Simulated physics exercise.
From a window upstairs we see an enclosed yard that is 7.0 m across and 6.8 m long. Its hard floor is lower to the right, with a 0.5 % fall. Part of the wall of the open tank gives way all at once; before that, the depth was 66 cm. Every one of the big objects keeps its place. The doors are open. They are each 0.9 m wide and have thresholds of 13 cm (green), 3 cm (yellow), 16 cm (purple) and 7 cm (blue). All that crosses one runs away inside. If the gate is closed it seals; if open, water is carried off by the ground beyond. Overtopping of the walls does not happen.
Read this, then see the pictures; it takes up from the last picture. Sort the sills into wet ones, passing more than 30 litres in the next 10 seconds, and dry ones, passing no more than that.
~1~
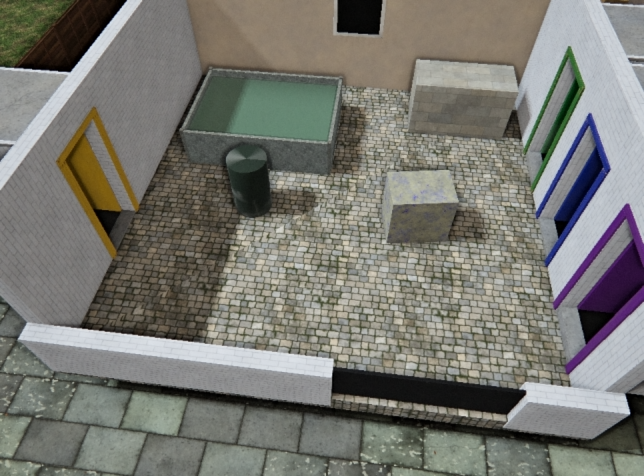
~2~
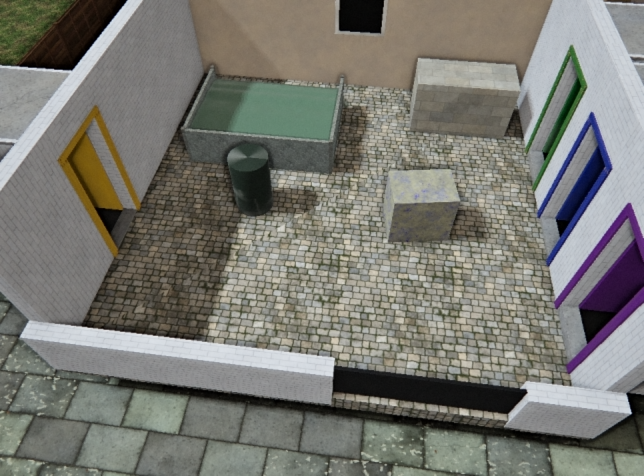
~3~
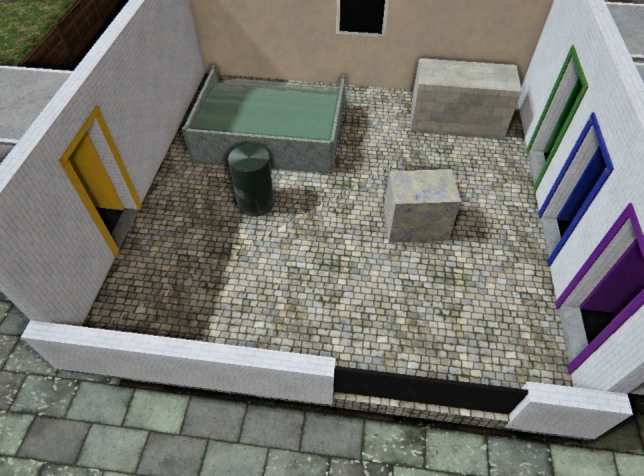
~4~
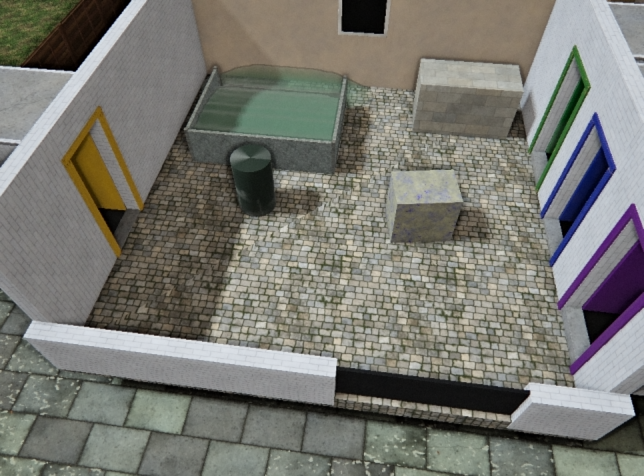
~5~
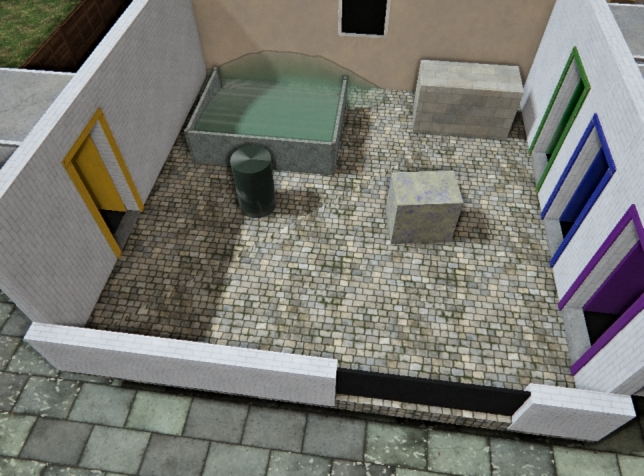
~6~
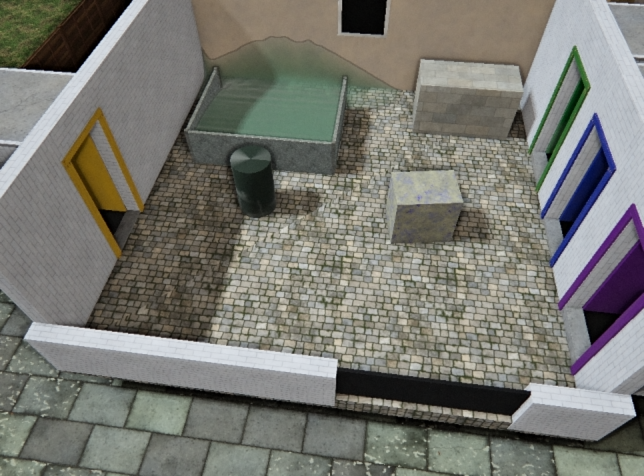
Green door: Dry; yellow door: Dry; purple door: Dry; blue door: Dry.
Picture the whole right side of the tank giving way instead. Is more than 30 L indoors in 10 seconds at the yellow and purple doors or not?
Versus the limit - yellow: Within, purple: Within.
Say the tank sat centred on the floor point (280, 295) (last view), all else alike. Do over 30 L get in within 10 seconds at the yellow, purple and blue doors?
Against the limit, the yellow door exceeds it, the purple door stays within it and the blue door stays within it.
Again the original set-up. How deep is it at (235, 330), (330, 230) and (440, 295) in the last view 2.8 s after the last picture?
Taking the spots in order: 0 cm, 2 cm, 0 cm.
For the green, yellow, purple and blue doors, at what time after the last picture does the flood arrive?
So green at 2.0 s, yellow at 1.6 s, purple at 3.4 s, and blue at 2.6 s.
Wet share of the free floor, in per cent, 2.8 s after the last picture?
Some 50 per cent of the floor is wet.
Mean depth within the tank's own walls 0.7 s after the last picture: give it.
33 cm.
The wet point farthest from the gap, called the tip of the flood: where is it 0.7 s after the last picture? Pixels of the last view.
That lands around (473, 99) in the last picture.
Then, 0.7 s after the last picture water covers 15 % of the floor and is deepest (59 cm) near (214, 79); green door not reached, yellow door not reached, purple door not reached, blue door not reached.
Then, 1.5 s after the last picture water covers 25 % of the floor and is deepest (50 cm) near (515, 102); green door not reached, yellow door not reached, purple door not reached, blue door not reached.
Then, 2.8 s after the last picture water covers 50 % of the floor and is deepest (32 cm) near (515, 102); green door 11 cm at the sill, 0 L in, yellow door 6 cm at the sill, 7 L in, purple door not reached, blue door 4 cm at the sill, 0 L in.
Then, 5.3 s after the last picture water covers 90 % of the floor and is deepest (26 cm) near (515, 102); green door 6 cm at the sill, 0 L in, yellow door 3 cm at the sill, 11 L in, purple door 2 cm at the sill, 0 L in, blue door 3 cm at the sill, 0 L in.
Then, 9.3 s after the last picture water covers 95 % of the floor and is deepest (16 cm) near (414, 104); green door 4 cm at the sill, 0 L in, yellow door 2 cm at the sill, 12 L in, purple door 10 cm at the sill, 0 L in, blue door 5 cm at the sill, 0 L in.
